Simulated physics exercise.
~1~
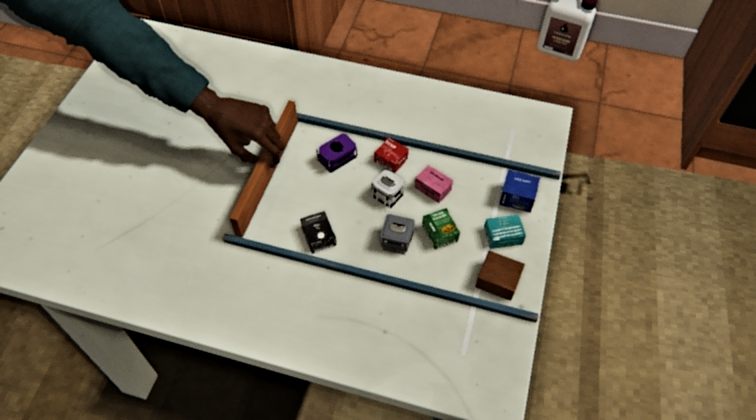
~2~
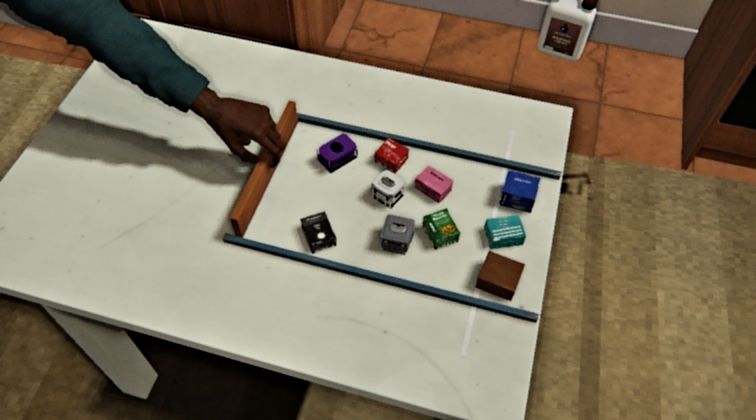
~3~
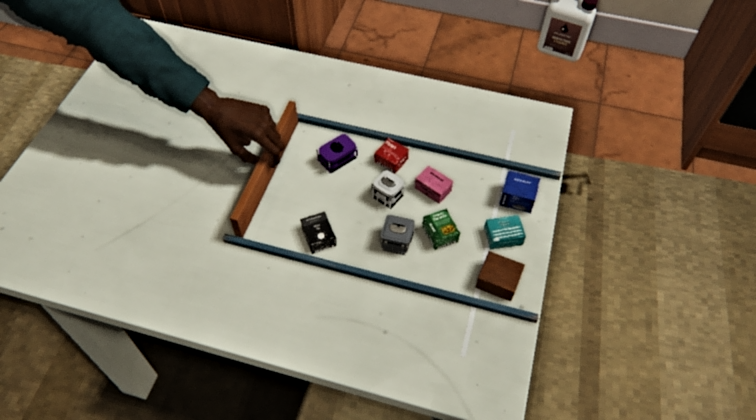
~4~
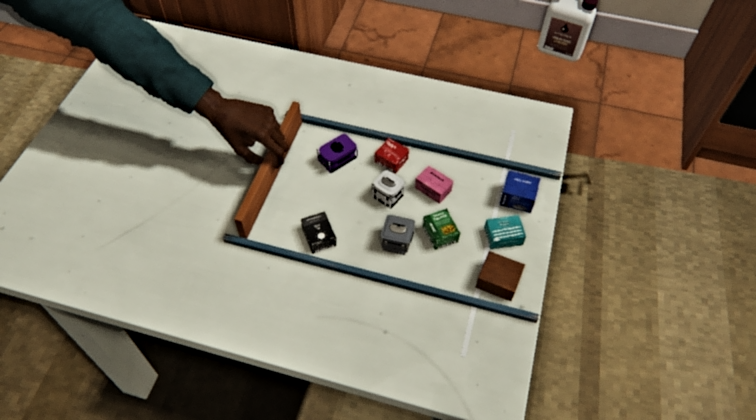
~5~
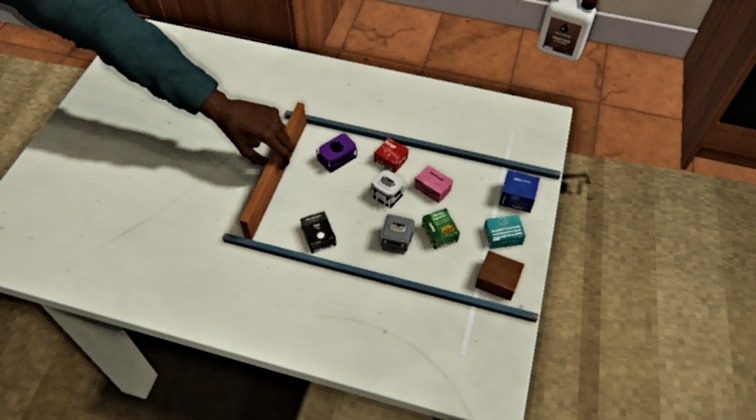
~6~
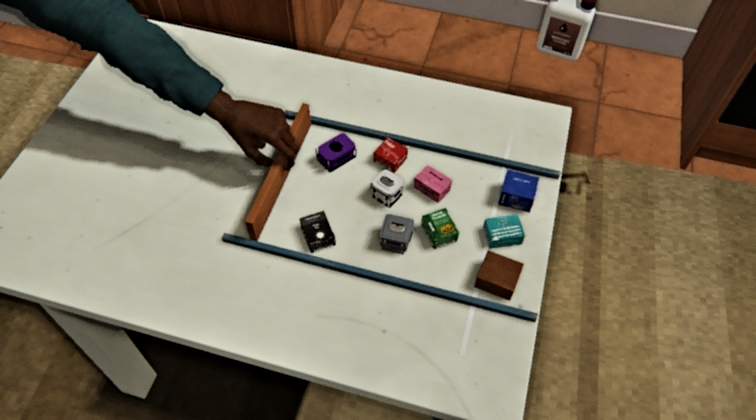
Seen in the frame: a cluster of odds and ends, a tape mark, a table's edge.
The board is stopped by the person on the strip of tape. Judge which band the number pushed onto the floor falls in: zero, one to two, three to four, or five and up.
The edge claims one or two.
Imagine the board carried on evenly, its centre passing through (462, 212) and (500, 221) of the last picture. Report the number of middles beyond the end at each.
Expected counts: 0, then 2.
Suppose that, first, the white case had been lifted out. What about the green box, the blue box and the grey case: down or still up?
Green box still up; blue box down; grey case still up.
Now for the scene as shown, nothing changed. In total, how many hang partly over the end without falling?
1 is the number.
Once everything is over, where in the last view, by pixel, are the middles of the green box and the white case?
The first one ends at (528, 238), the second at (507, 213).
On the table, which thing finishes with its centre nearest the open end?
That's the brown block.
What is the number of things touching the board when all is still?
4 of them.
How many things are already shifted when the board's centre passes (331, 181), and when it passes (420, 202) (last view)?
2 and 7.
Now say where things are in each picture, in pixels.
In the first picture, blue box (520, 191); brown block (500, 276); turquoise box (505, 232); board (267, 166); tape (491, 230).
In the second picture, brown block (500, 276); black box (318, 232).
In the third picture, turquoise box (505, 232); grey case (398, 234).
In the fourth picture, blue box (520, 192); pink box (434, 185).
In the fifth picture, brown block (500, 276); white case (388, 189).
In the sixth picture, blue box (519, 191); brown block (499, 275); turquoise box (504, 231); board (281, 169); tape (490, 229).
Soon after, none off yet; blue box at rest near (519, 191); brown block at rest near (499, 275); turquoise box at rest near (504, 231).
At rest, the number that fall off is one or two; fallen, turquoise box and blue box.
